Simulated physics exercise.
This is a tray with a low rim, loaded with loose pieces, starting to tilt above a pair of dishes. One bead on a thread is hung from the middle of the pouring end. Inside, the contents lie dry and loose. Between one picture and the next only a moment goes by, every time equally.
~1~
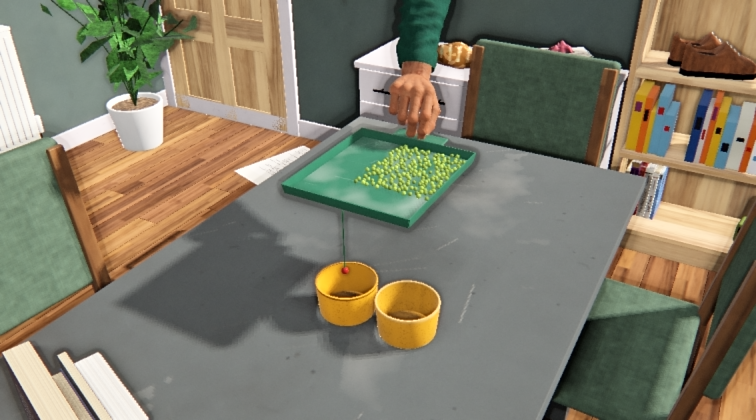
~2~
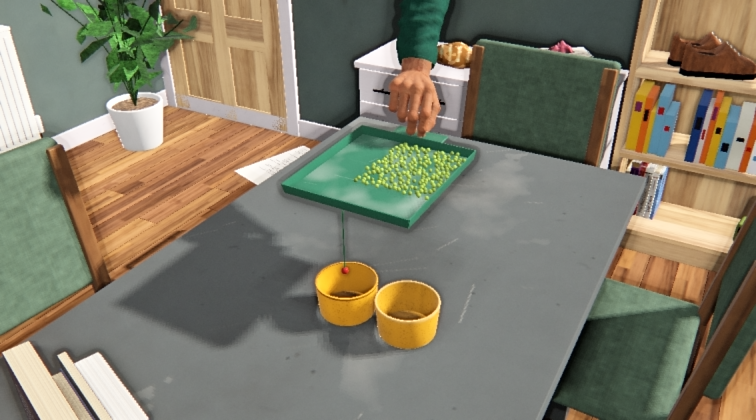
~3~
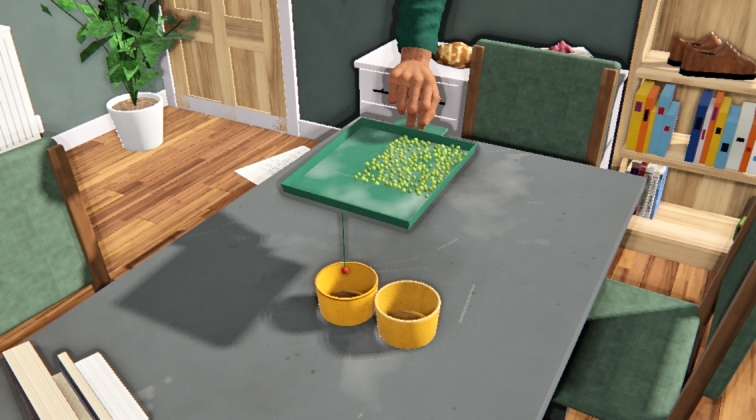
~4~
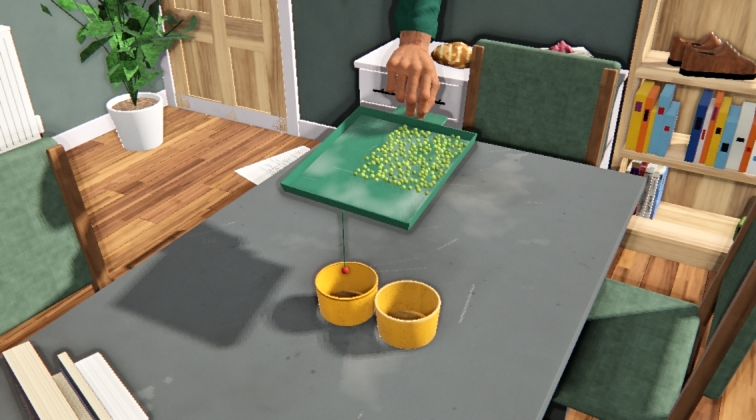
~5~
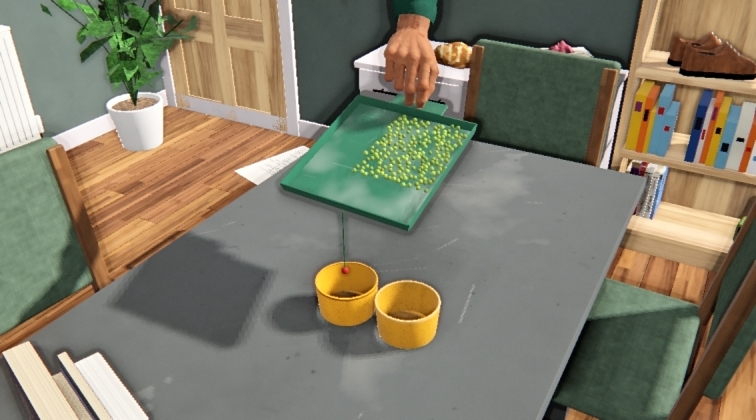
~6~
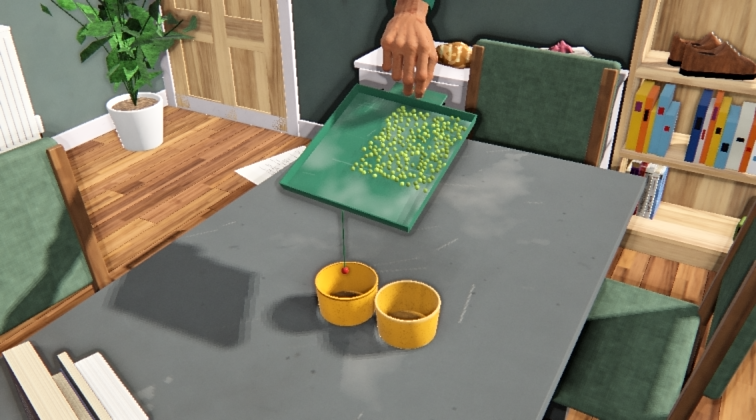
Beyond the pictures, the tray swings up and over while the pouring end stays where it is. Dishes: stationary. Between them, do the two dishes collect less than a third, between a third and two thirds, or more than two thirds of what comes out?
Expect the dishes to keep a middle portion of the load, a third to two thirds.
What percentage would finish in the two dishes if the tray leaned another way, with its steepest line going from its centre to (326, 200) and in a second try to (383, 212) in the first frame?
You'd get 10 per cent the first time and 90 per cent the second time.
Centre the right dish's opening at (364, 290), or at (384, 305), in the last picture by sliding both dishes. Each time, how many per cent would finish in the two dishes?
In order, 40 % and 80 %.
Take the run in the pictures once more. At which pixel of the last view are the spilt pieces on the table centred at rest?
Estimated middle: Around (346, 369).
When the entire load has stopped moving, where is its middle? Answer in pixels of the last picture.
(385, 335).
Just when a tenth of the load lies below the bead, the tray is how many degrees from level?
The tilt then is about 70°.
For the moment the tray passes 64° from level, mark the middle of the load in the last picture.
Near (382, 221).
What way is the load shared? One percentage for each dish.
The left dish has 10 per cent, the right dish has 40.
Just after the last frame, tray tipped steeply; roughly two thirds on the tray; just a few in the right dish; just a few outside both; roughly a quarter in the air.
A moment on, tray tipped past a quarter turn; roughly half on the tray; about a tenth in the right dish; just a few in the left dish; roughly a third outside both; about a tenth in the air.
Further on, tray tipped past a quarter turn; roughly a third in the right dish; about a tenth in the left dish; roughly half outside both.
When it is over, tray tipped past a quarter turn; roughly a third in the right dish; about a tenth in the left dish; roughly half outside both.
